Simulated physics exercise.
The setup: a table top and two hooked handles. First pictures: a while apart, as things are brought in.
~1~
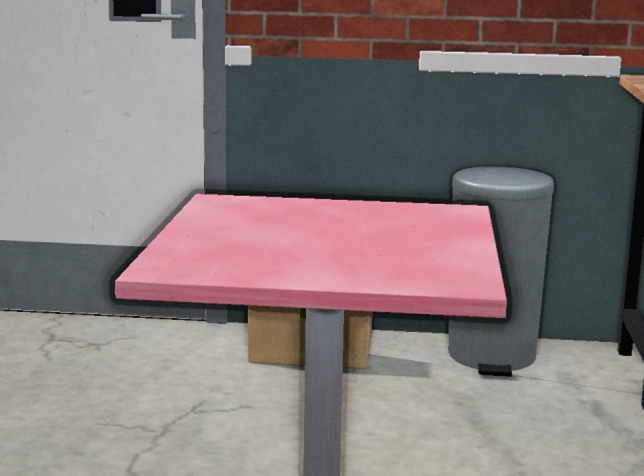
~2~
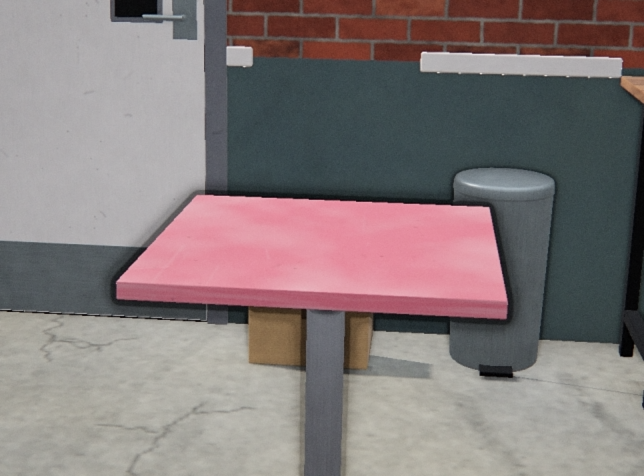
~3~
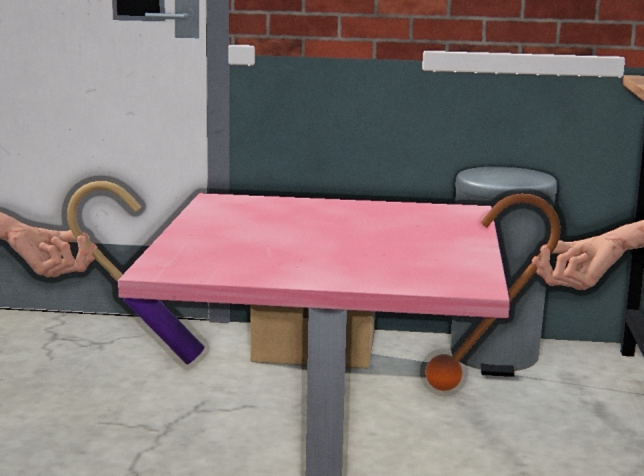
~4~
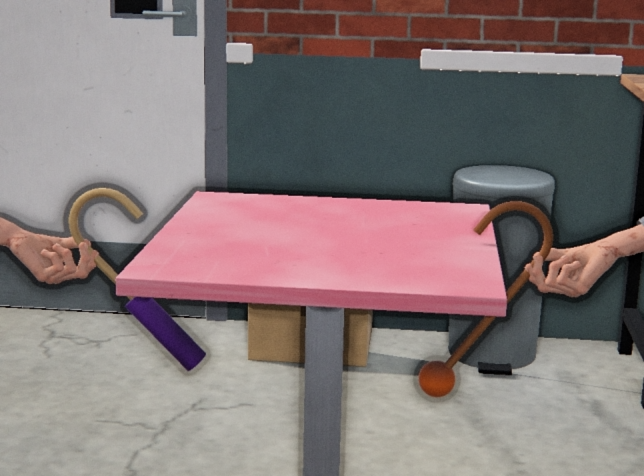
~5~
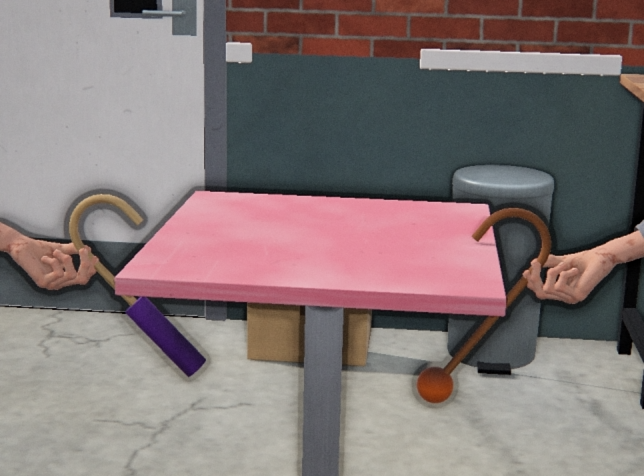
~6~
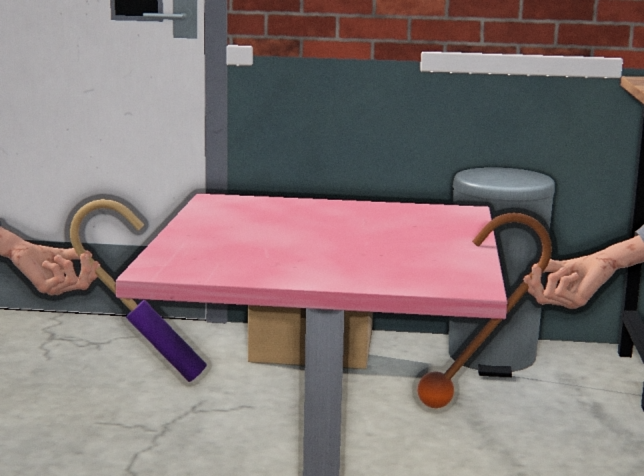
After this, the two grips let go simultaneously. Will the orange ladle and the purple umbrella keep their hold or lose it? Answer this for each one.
As it goes, the orange ladle keeps its hold, the purple umbrella loses its hold.
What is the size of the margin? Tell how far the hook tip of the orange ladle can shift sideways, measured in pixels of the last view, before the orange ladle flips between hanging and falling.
20 pixels right, roughly.
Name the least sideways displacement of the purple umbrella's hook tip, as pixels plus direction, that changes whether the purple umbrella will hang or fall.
Shift needed: Around 24 pixels, direction right.
Then, 0.44 s on from there, orange ladle at rest near (475, 309); purple umbrella on its way down.
Then, 1.84 s on from there, orange ladle at rest near (474, 309); purple umbrella at the bottom.
In the end, the orange ladle stays hooked on the edge, near (474, 309); the purple umbrella falls to the floor.
